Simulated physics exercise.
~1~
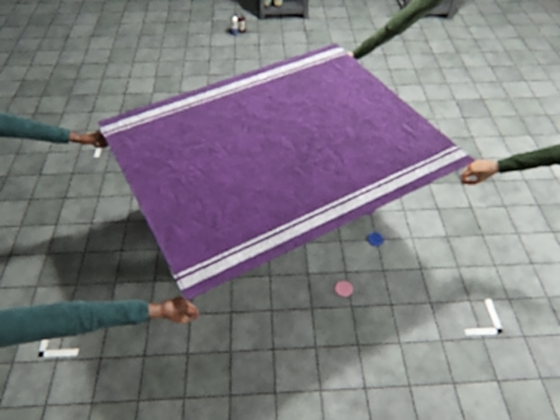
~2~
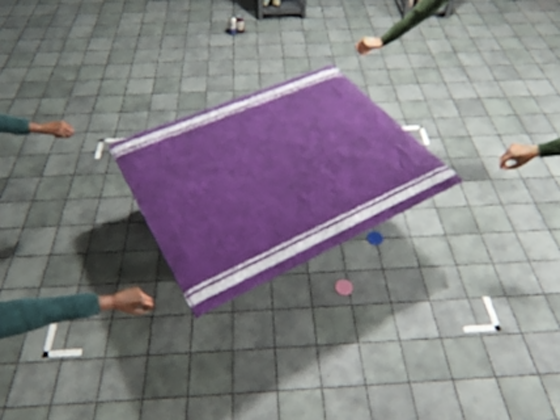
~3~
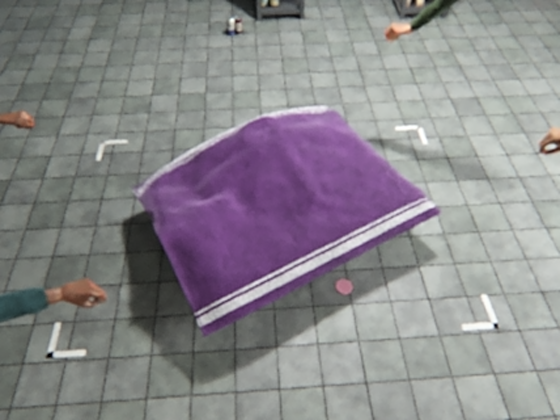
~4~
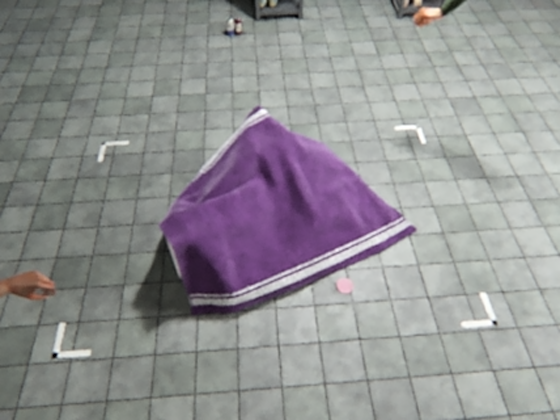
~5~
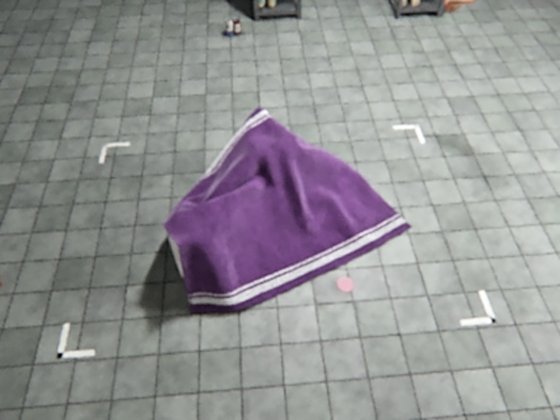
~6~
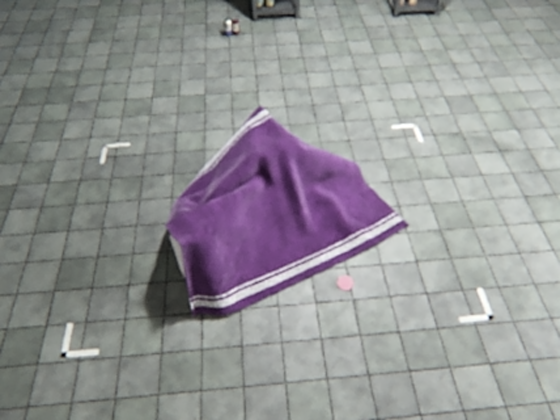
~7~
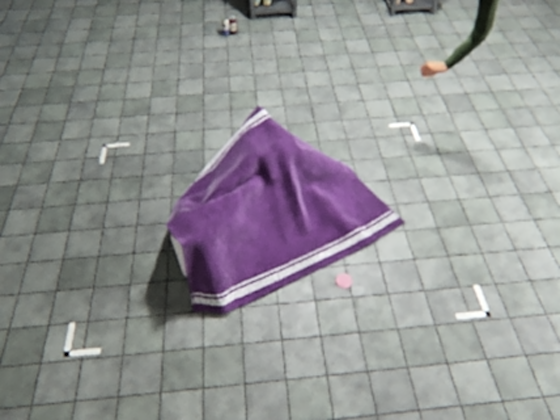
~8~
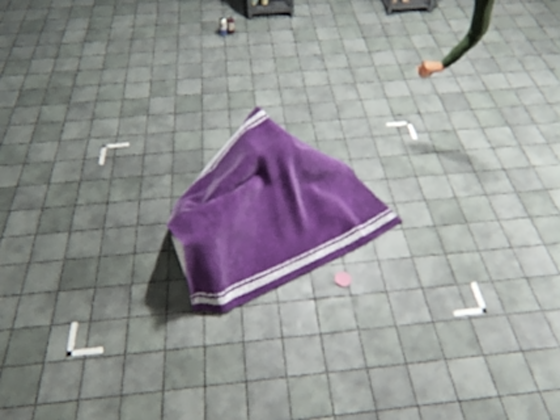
Four hands, two in teal sleeves at the left and two in dark green at the right, hold a purple blanket with white striped ends above a grey tiled floor, seen from above. White corner marks surround it, with a blue plate and a pink lid near its lower right edge. The hands open and draw away as the blanket drops, covering the blue plate. It sinks over hidden raised shapes, folding into a peaked, uneven heap. The view drifts slightly, and a green-sleeved arm reappears at upper right while the blanket rests, the pink lid still uncovered.
